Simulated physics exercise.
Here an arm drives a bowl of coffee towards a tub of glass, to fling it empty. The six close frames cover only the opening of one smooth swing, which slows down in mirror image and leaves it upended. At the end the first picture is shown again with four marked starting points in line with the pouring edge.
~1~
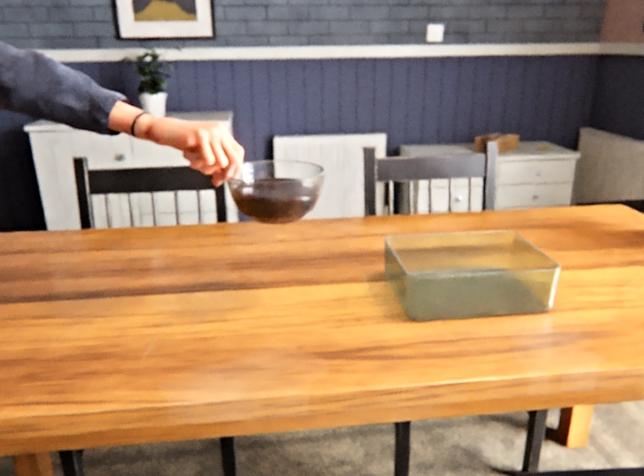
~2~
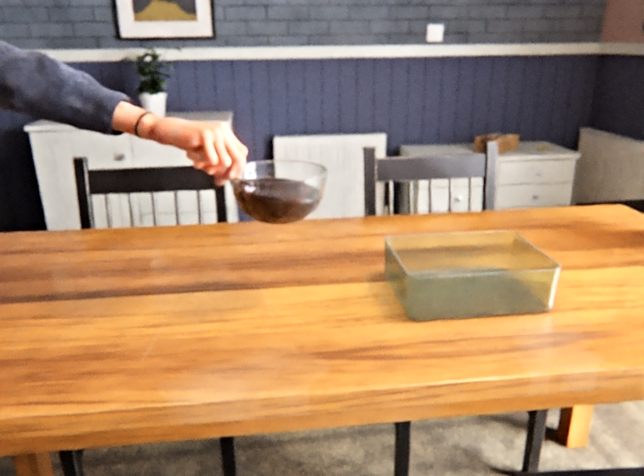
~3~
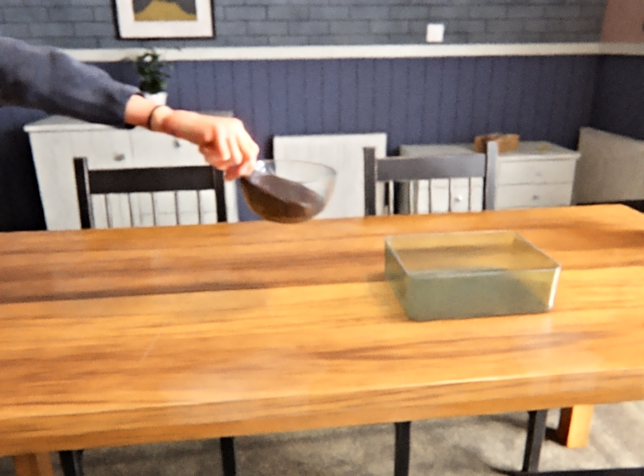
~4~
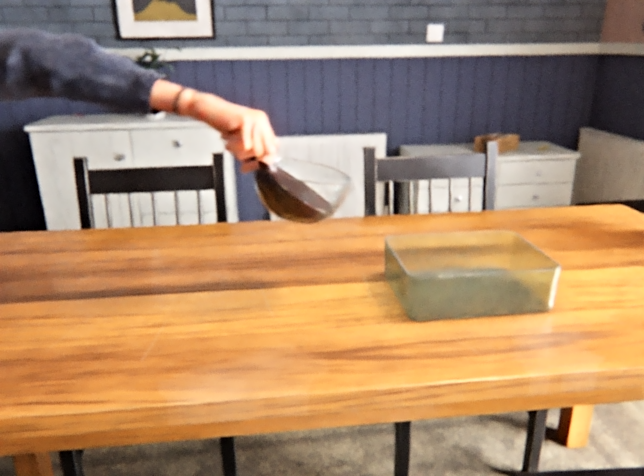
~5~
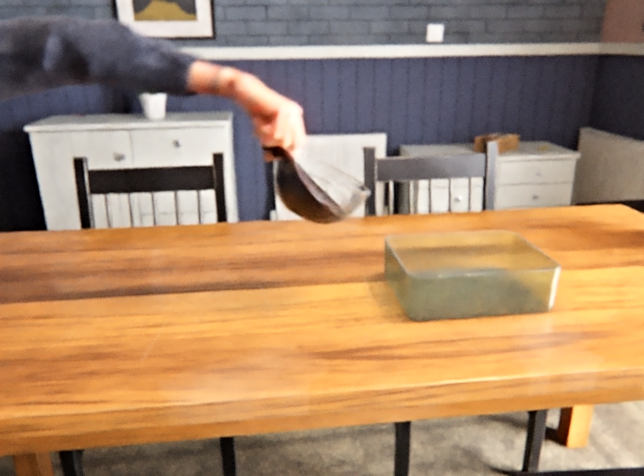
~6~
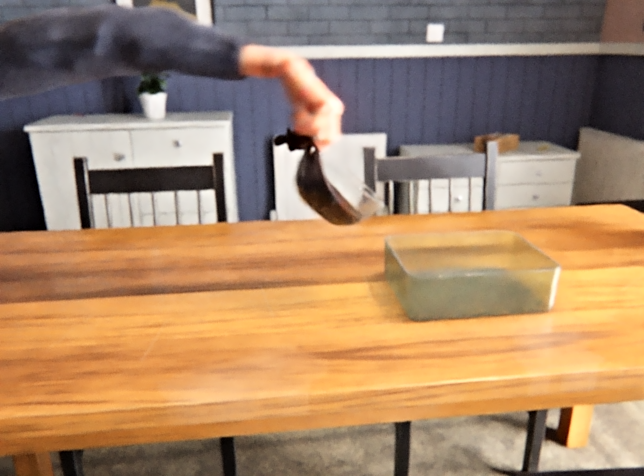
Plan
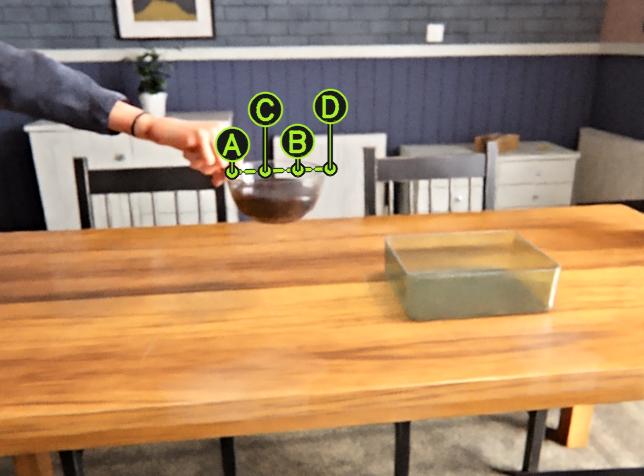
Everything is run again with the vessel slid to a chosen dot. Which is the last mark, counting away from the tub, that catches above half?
It is B.
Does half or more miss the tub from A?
Yes, it does.
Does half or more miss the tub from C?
Yes, it does.
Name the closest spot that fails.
The answer is C.
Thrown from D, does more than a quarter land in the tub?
Yes.
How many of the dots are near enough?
Two.
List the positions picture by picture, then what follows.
Upright, lip at (322, 169); tub from (406, 318) to (551, 309); nothing has left yet.
Upright, lip at (325, 168); nothing has left yet.
Tipped about 3°, lip at (335, 171); nothing has left yet.
Tipped about 12°, lip at (350, 177); coffee is over the rim, down to (267, 163).
Tipped about 24°, lip at (366, 188); coffee is over the rim, down to (292, 157).
Tipped about 40°, lip at (381, 200); coffee is over the rim, down to (306, 150).
On the marked copy, A at (232, 172); B at (297, 169); C at (265, 171); D at (330, 168).
Choosing A, about 4 % lands in the tub, 93 % falls short and 3 % goes beside or beyond.
Choosing B, about 61 % lands in the tub, 26 % falls short and 13 % goes beside or beyond.
Choosing C, about 30 % lands in the tub, 63 % falls short and 7 % goes beside or beyond.
Choosing D, about 72 % lands in the tub, 9 % falls short and 19 % goes beside or beyond.
